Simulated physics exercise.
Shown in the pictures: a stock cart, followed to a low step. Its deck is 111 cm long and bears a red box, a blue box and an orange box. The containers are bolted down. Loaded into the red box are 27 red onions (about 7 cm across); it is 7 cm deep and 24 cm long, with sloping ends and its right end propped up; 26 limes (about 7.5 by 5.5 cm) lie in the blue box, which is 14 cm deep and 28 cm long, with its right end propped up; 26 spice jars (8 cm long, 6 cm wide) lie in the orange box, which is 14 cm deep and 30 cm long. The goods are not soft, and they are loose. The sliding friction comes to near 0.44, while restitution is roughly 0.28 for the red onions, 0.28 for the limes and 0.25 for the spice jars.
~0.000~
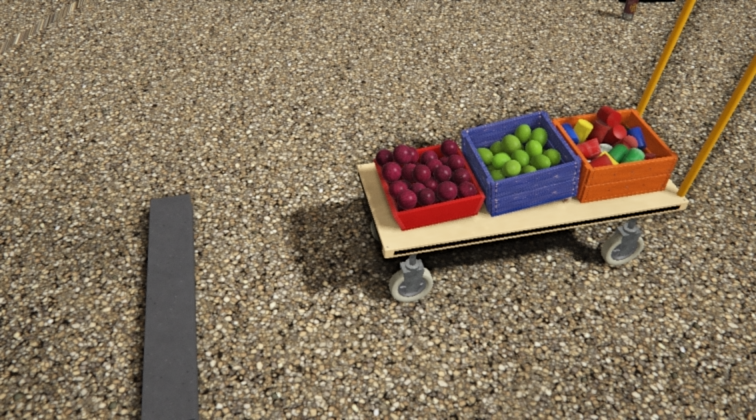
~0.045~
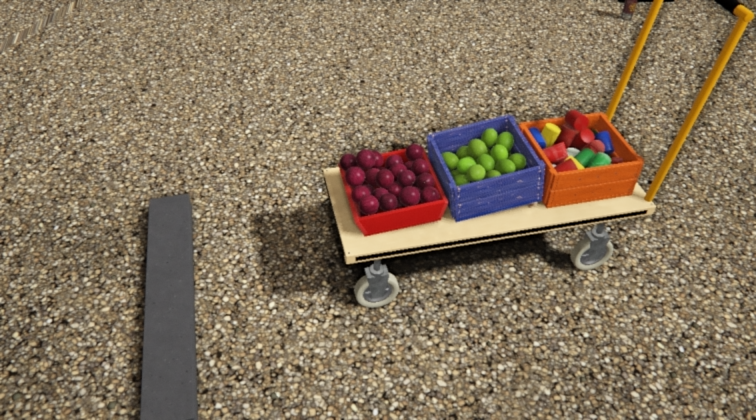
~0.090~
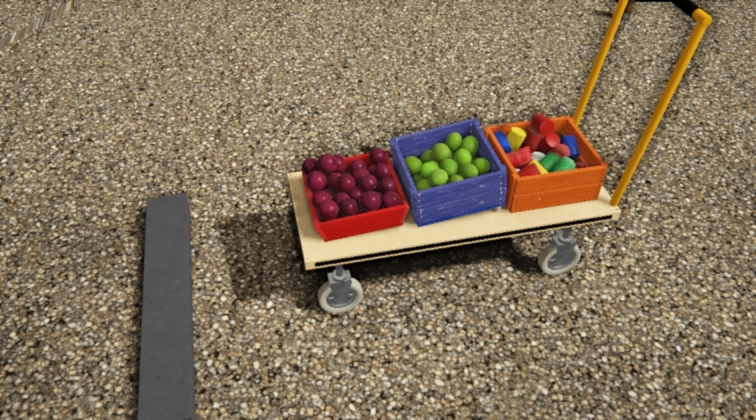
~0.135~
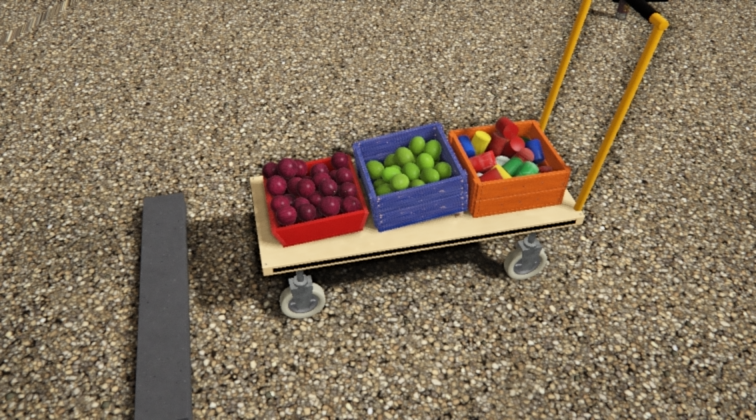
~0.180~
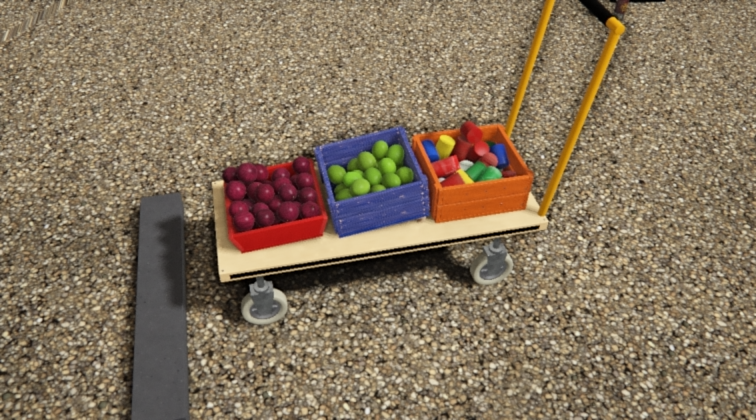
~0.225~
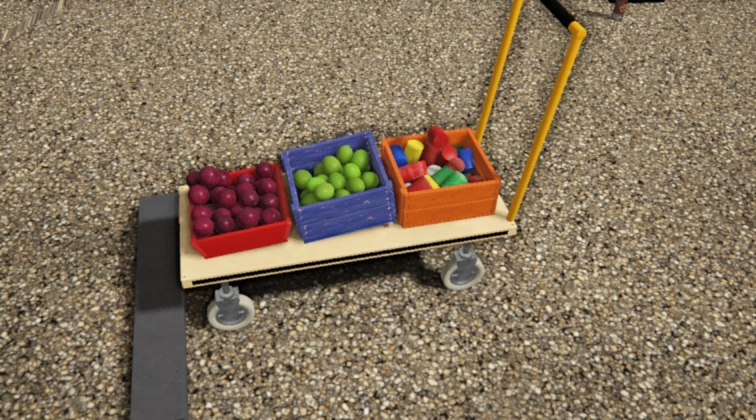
A flat cart with a pale wooden deck and a yellow-posted handle at its right end stands on pebbly ground, seen from above and to one side. It carries a red box of dark red onions at the left, a blue box of round green goods in the middle and an orange box of multicoloured items at the right. The cart rolls steadily left up to a low dark grey strip, its load staying in place, while the camera pans slightly.
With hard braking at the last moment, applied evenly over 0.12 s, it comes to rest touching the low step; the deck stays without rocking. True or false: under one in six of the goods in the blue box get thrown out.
True, under one in six are thrown out.
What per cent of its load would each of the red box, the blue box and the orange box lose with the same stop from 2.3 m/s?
Red box 40 %, blue box 0 %, orange box 0 %.
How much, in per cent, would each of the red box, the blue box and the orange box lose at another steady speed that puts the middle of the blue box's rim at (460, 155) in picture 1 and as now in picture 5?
Under that change it'd be red box at 30, blue box at 0 and orange box at 0 percent.
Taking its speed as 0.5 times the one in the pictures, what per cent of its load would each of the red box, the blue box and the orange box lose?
Red box 20, blue box 0, orange box 0 per cent.
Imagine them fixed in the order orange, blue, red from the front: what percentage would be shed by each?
In that arrangement the red box sheds 10 per cent of its load, the blue box 0 per cent, and the orange box 0 per cent.
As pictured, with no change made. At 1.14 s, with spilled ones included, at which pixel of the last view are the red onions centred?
In the last picture they centre on about (66, 312).
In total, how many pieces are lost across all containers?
Roughly 16 in all.
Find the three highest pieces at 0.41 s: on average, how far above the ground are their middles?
On average roughly 54 centimetres up.
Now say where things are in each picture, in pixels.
In the first frame (each is followed by its nearest rim corner in this view; the camera pans a little), blue box, (495, 183); orange box, (594, 169); 70 cm short of the stop; none out.
In the second frame, blue box, (457, 188); orange box, (558, 174); 57 cm short of the stop.
In the third frame, blue box, (418, 193); orange box, (521, 179); 45 cm short of the stop.
In the fourth frame, blue box, (377, 198); orange box, (482, 183); 32 cm short of the stop.
In the fifth frame, blue box, (335, 203); orange box, (443, 189); 20 cm short of the stop.
In the sixth frame, blue box, (299, 209); orange box, (409, 194); stopping; none out.
After 0.29 s, red box 24 in, 3 out, blue box 26 in, 0 out and orange box 26 in, 0 out.
After 0.41 s, red box 16 in, 11 out, blue box 26 in, 0 out and orange box 25 in, 1 out.
After 0.64 s, red box 11 in, 16 out, blue box 25 in, 1 out and orange box 26 in, 0 out.
Outcome (at 1.14 s), red box 11 in, 16 out, blue box 25 in, 1 out and orange box 26 in, 0 out. Asked share, 1 of 26, 4 per cent.
